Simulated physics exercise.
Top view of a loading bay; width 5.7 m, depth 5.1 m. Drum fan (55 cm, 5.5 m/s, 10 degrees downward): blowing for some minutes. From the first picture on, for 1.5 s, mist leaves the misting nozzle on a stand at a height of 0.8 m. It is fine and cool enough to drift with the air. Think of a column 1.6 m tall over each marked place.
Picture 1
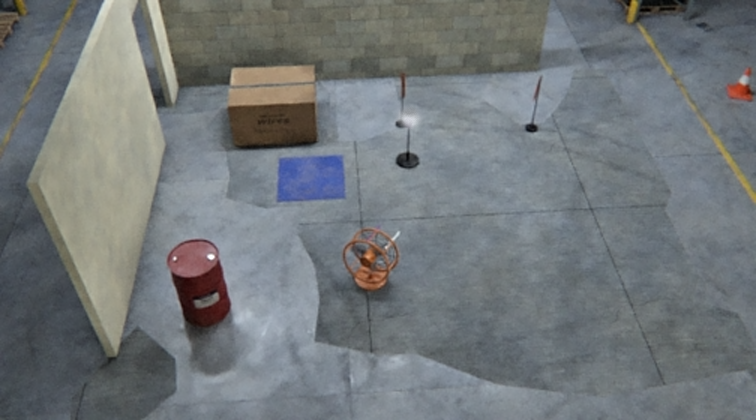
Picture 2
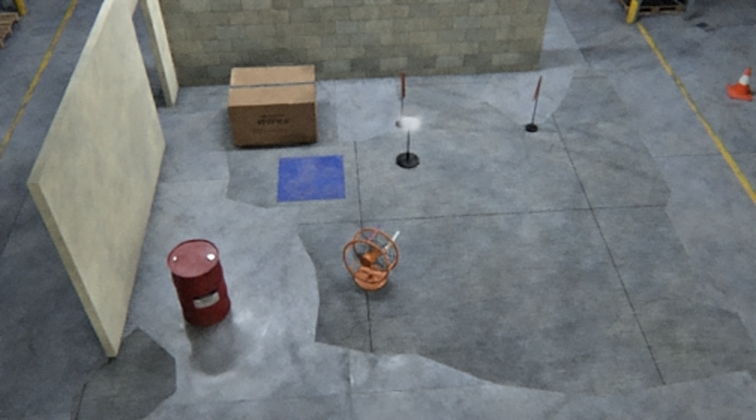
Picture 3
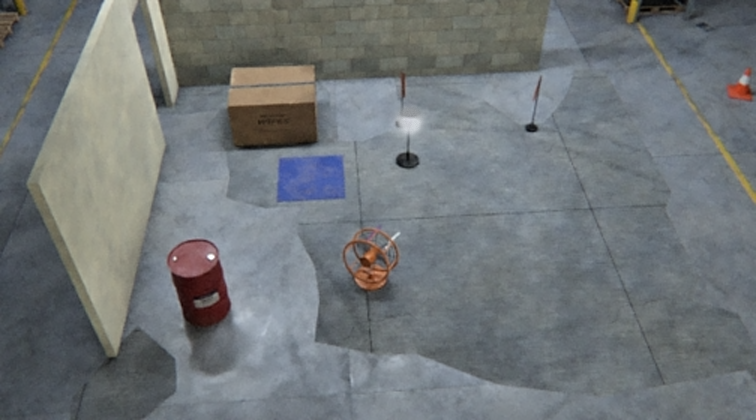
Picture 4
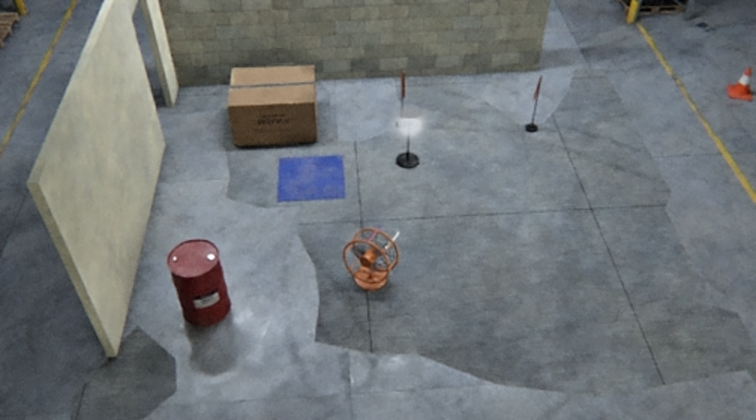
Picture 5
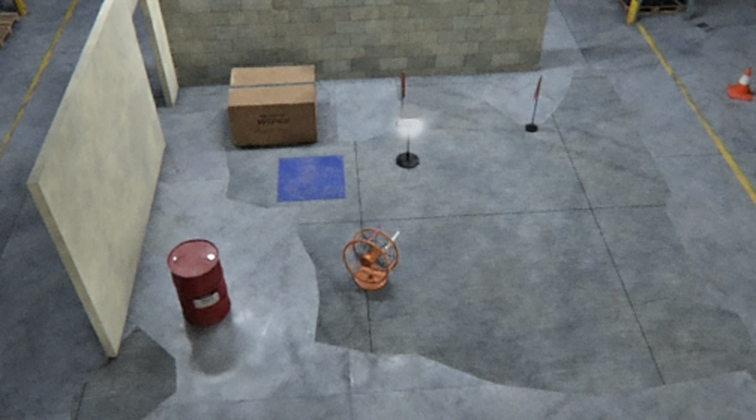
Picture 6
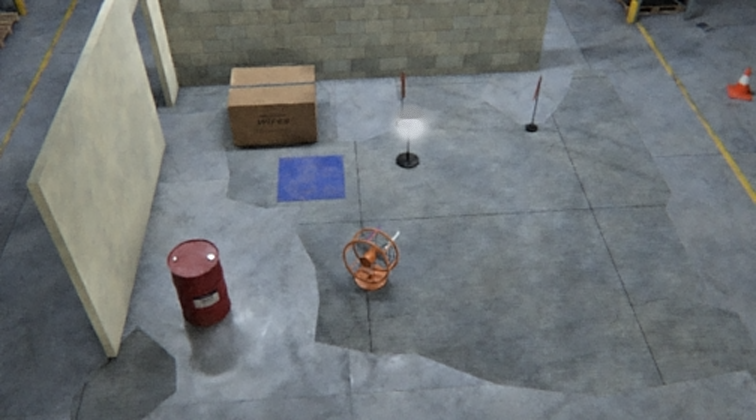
A small puff of mist hovers by a stand, barely shifting, near an orange drum fan.
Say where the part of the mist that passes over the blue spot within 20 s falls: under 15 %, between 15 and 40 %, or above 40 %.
I'd put the share that gets there at less than 15 %.
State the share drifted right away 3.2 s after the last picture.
20 per cent.
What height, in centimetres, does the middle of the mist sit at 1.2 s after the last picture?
I'd say around 40 centimetres.
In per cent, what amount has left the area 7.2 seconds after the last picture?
About 80 %.
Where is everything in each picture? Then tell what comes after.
In the first frame, the mist is thickest near (409, 117), the misting nozzle on a stand stands at (409, 127) and the drum fan is at (371, 256).
In the second frame, the mist is thickest near (409, 119) and the blue spot is centred on (311, 178).
In the third frame, the mist is thickest near (409, 120), a ribbon ends at (403, 97) and a ribbon ends at (534, 101).
In the fourth frame, the mist is thickest near (409, 121), the top of a large carton is at (272, 85) and the top of a barrel is at (193, 257).
In the fifth frame, the mist is thickest near (409, 121).
In the sixth frame, the mist is thickest near (409, 122) and a ribbon ends at (403, 97).
Then, 1.2 s after the last picture, 0 % has passed over the blue spot; 0 % has left the area, and the middle of the rest is near (416, 118).
Then, 3.2 s after the last picture, 0 % has passed over the blue spot; 18 % has left the area, and the middle of the rest is near (420, 14).
Then, 7.2 s after the last picture, 0 % has passed over the blue spot; 84 % has left the area.
Then, 19.2 s after the last picture, 0 % has passed over the blue spot; 97 % has left the area.
